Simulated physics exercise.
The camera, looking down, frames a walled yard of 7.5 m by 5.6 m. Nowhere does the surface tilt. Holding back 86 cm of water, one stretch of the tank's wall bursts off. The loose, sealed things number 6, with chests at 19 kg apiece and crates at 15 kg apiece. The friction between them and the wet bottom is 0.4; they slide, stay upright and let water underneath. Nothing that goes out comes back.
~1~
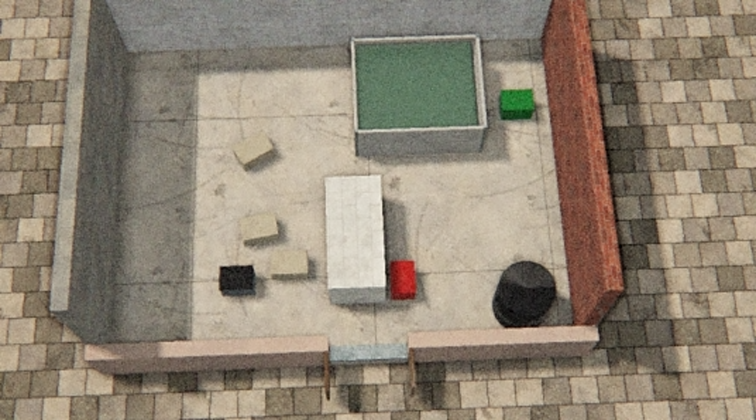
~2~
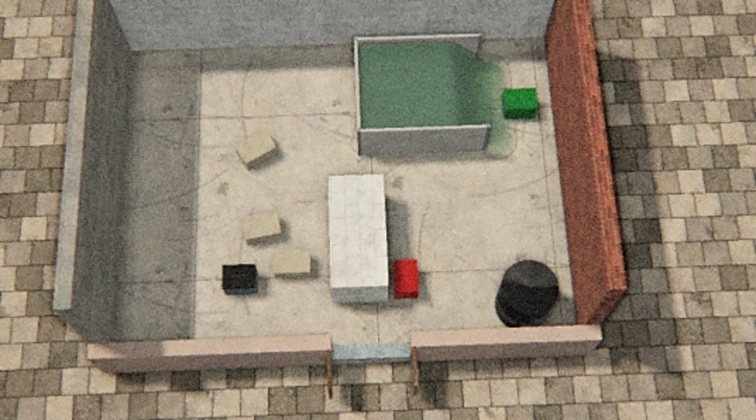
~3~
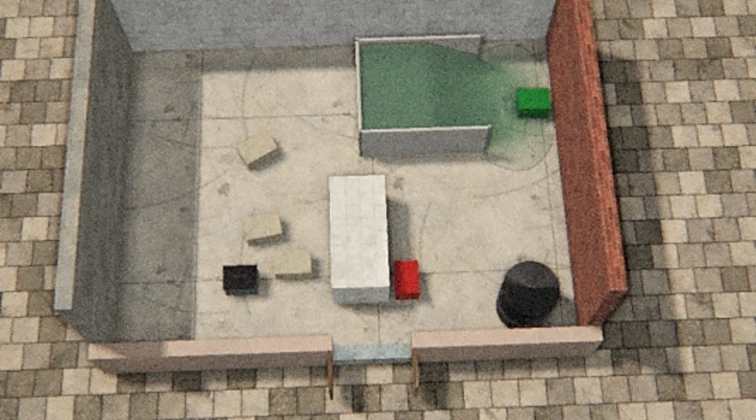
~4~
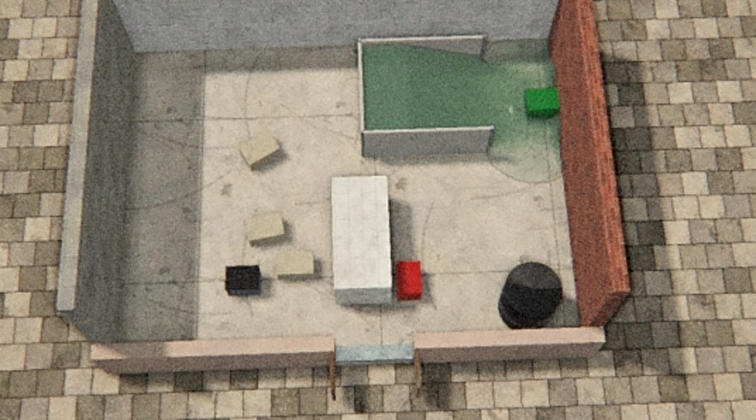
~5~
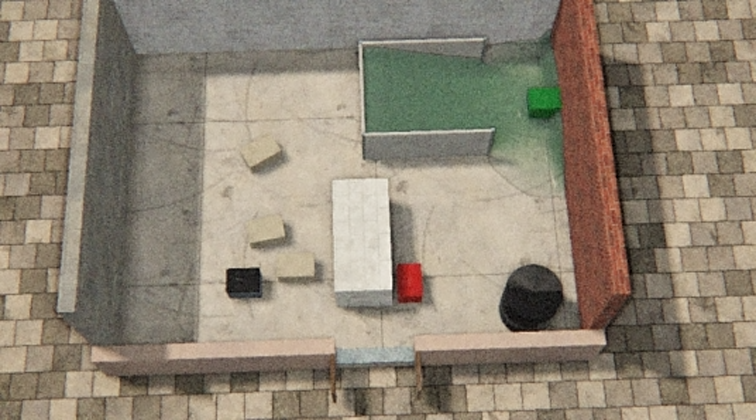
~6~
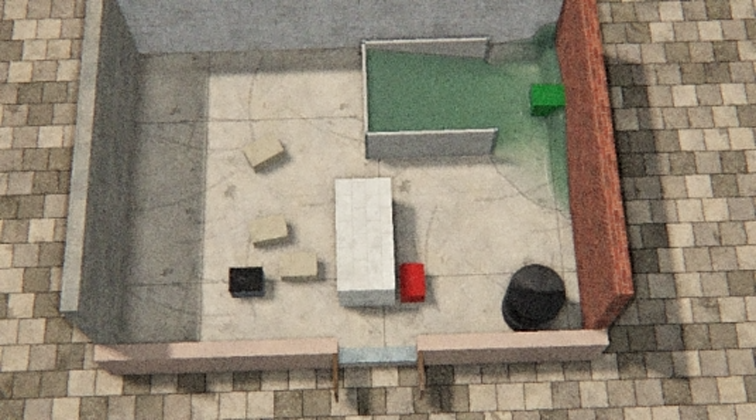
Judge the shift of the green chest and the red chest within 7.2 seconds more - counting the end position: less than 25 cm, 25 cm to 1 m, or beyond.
By the end, the green chest winds up a long way off, while the red chest winds up a long way off.
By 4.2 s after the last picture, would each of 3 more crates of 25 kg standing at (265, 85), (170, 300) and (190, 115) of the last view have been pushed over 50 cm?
Spot by spot, in turn: Exceeds it, falls short, falls short.
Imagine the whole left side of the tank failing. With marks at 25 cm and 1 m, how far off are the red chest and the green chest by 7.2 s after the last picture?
The red chest hardly moves, the green chest hardly moves.
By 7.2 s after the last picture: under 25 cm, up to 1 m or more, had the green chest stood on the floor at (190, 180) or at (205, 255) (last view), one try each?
At the first spot it keeps its position; at the second it keeps its position.
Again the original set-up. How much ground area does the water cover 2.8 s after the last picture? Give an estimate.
Close to 25 m2, I'd say.
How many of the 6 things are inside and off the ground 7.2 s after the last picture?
Of them, 0.
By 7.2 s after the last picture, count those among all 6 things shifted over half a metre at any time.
Counting them up, I find 2.
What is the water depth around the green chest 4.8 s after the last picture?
Somewhere close to 8 cm.
Then, 0.9 s after the last picture the green chest is near (546, 110), 0.4 m from its start, afloat; the red chest is near (412, 279), 0.0 m from its start, aground; 0 of 6 are out; 1 afloat.
Then, 2.8 s after the last picture the green chest is near (432, 319), 4.3 m from its start, afloat; the red chest is near (407, 279), 0.1 m from its start, aground; 0 of 6 are out; 1 afloat.
Then, 4.8 s after the last picture the green chest is near (355, 354), 5.3 m from its start, aground; the red chest is near (403, 309), 0.5 m from its start, afloat; 0 of 6 are out; 1 afloat.
Then, 7.2 s after the last picture the green chest has gone out; the red chest is near (360, 341), 1.3 m from its start, aground; 1 of 6 are out; 0 afloat.
